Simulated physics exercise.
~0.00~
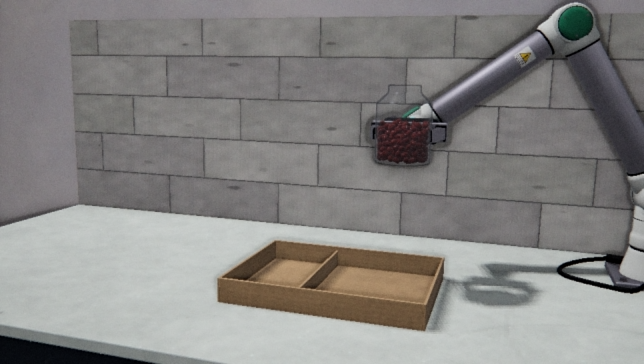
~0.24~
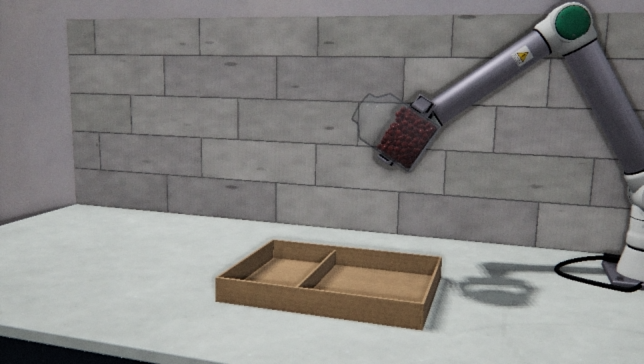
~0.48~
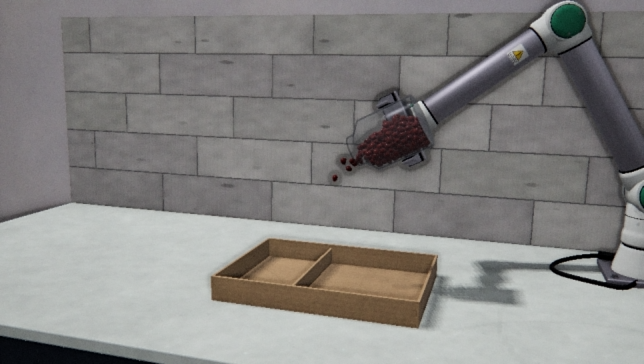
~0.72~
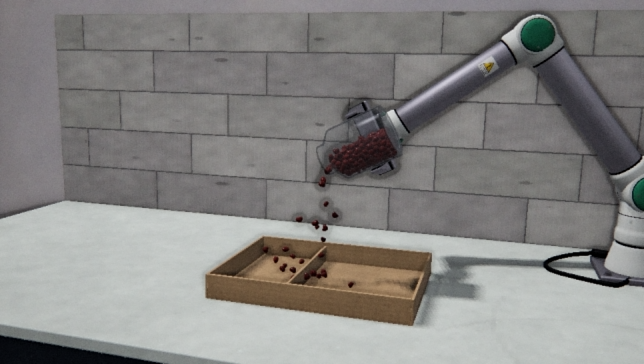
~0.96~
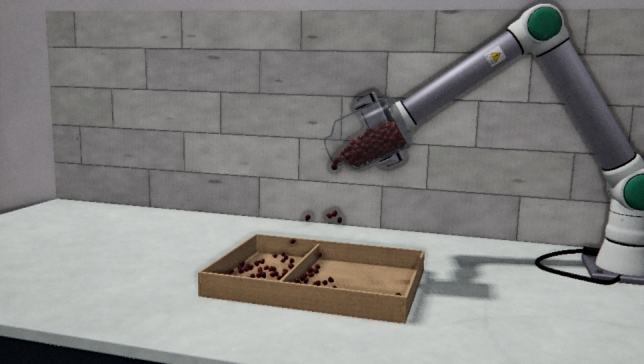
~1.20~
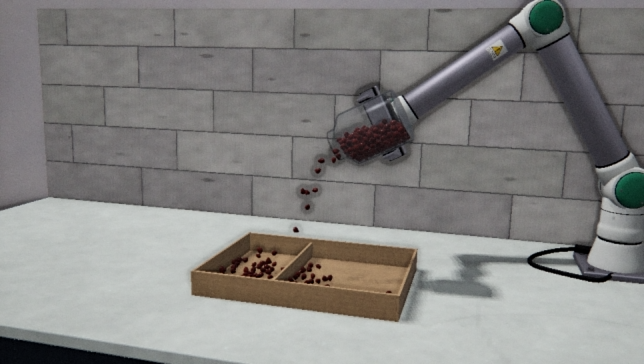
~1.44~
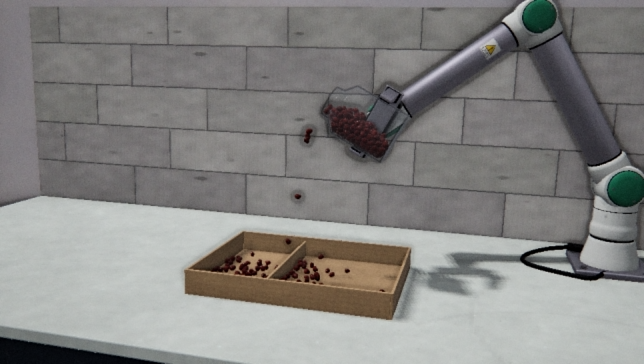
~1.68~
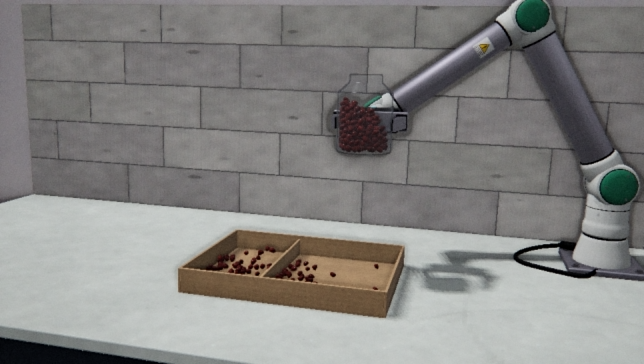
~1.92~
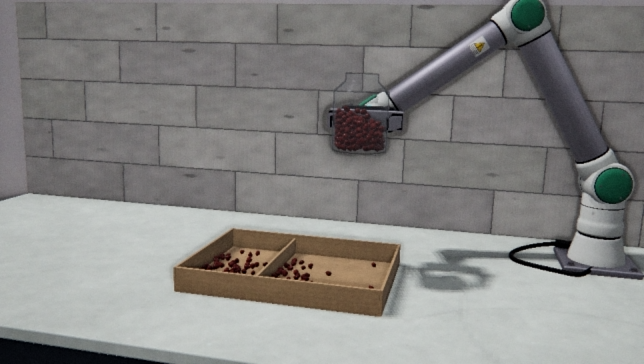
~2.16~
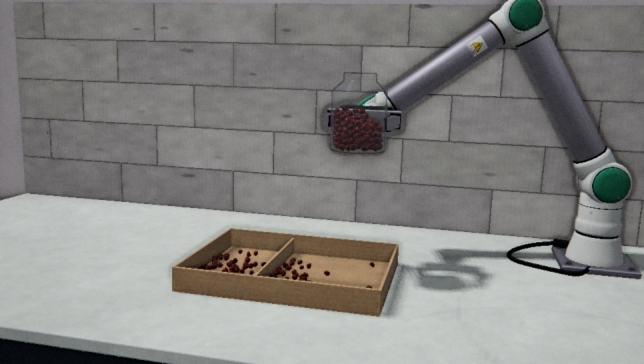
On a pale table before a grey block wall, a robot arm tipped a clear jar of dark red beans over a divided tray, scattering some into both parts, then turned it upright again with most of the beans still inside.
